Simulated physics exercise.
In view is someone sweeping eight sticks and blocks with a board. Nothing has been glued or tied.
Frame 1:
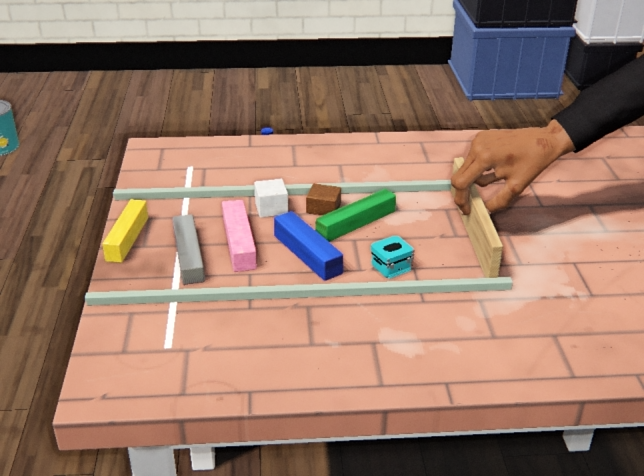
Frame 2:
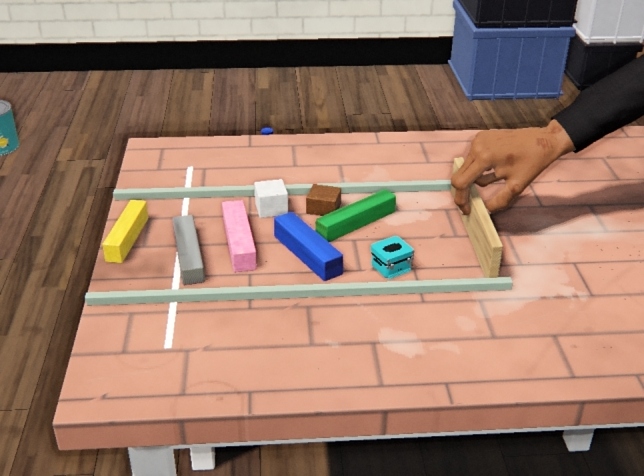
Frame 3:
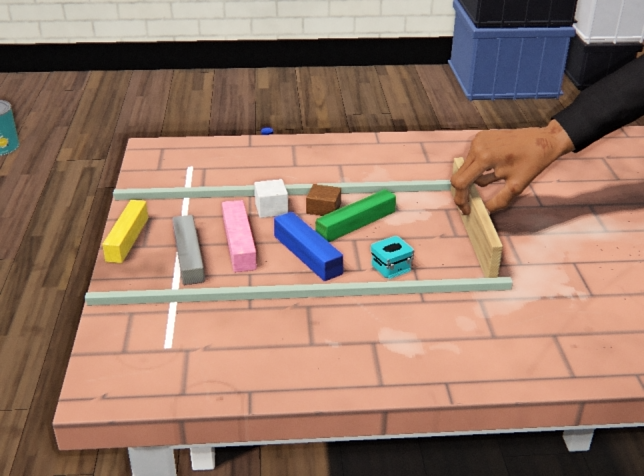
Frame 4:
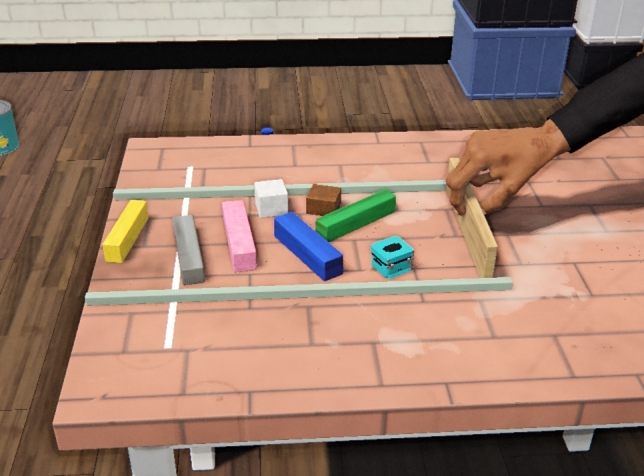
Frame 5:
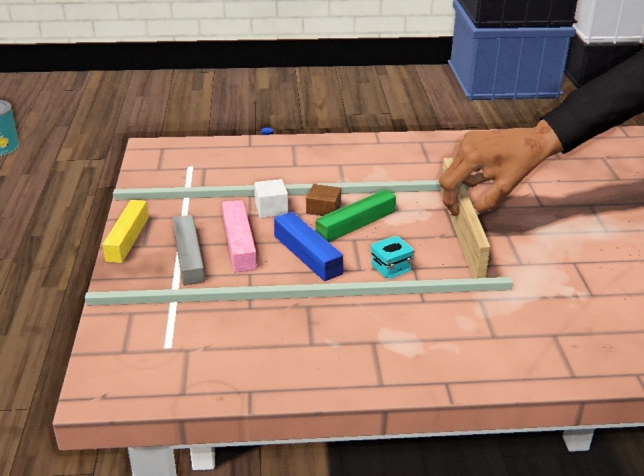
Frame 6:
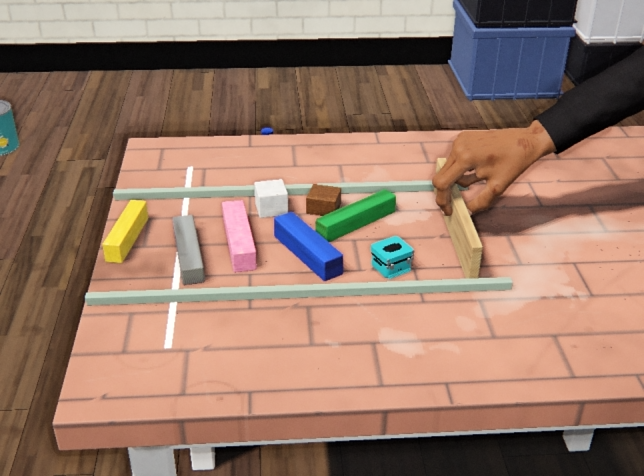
Hand sliding a wooden board slightly left between two pale rails on a brick-patterned table, the colourful blocks ahead staying still.
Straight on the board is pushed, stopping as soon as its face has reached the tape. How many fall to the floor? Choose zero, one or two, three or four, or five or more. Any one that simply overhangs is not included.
One or two.
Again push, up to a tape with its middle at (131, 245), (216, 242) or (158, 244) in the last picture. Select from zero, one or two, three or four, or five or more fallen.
Taken in the order given: More than four, none, three or four.
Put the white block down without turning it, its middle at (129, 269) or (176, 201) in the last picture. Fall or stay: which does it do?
For the white block: Gone and then still there.
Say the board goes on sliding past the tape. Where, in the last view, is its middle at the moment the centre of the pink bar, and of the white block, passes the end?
Roughly (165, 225); roughly (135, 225).
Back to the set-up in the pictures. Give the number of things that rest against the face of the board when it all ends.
2 of them.
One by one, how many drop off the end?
My count gives 2.
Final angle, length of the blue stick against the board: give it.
Out of line by around 15°.
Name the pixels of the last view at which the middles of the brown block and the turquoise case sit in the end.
For the brown block it's (154, 199), and for the turquoise case it's (160, 263).
Early on, none off yet; yellow bar at rest near (127, 231); grey stick at rest near (188, 249); pink bar at rest near (237, 235).
Finally, the number that fall off is one or two; lost, grey stick and yellow bar.
